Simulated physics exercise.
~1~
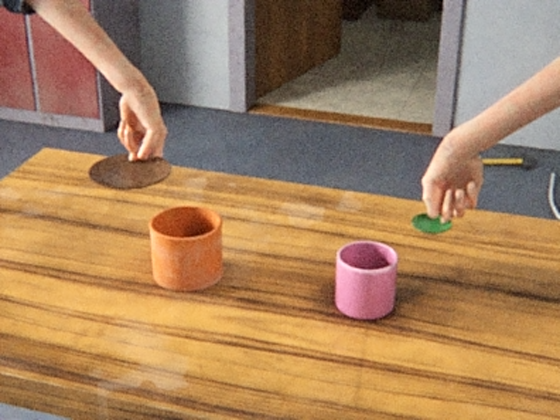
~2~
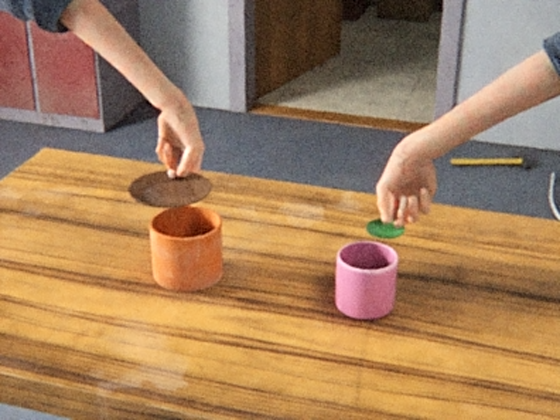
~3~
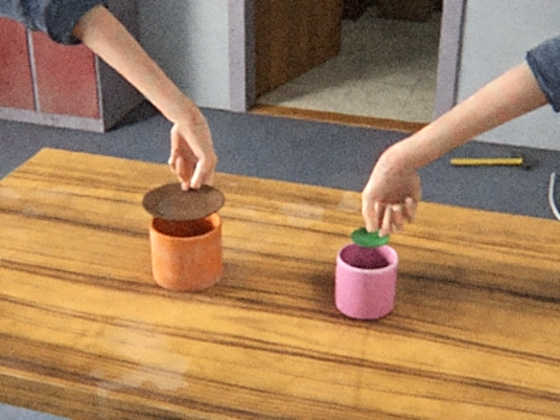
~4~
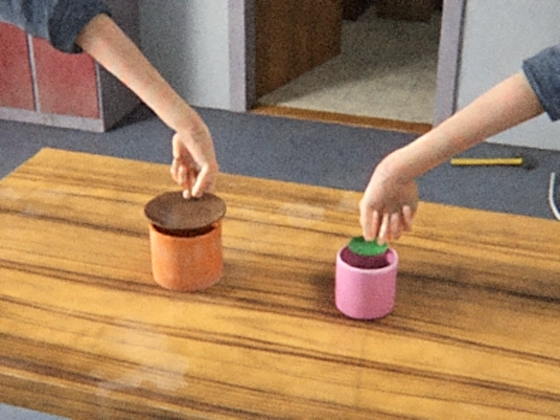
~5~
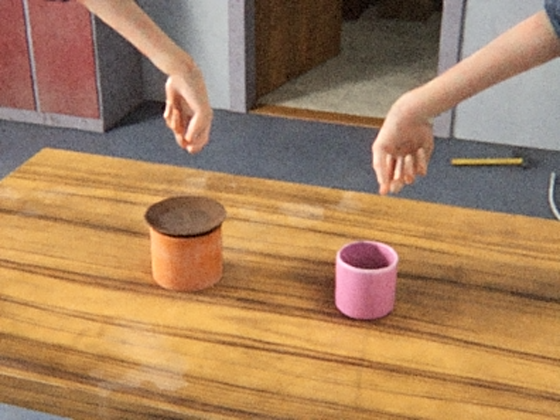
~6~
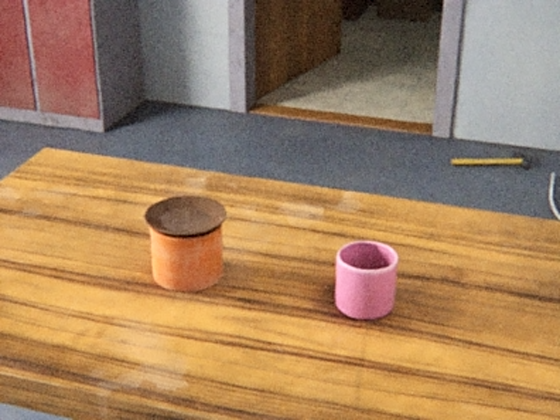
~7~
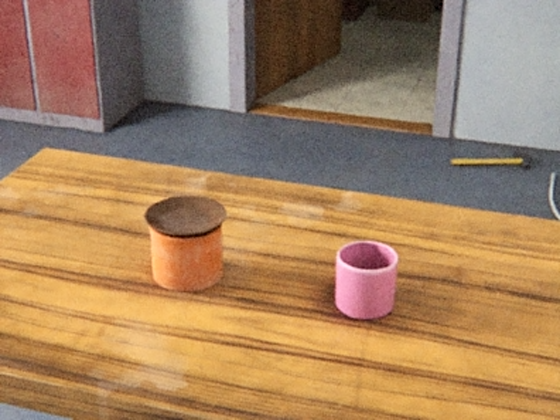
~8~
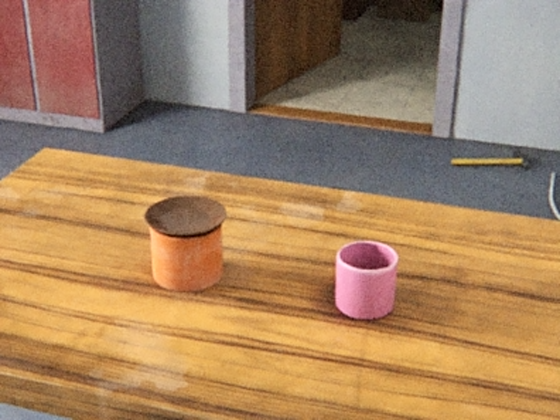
On a wooden table, two hands release plates; the brown covers one container, the green drops inside another.
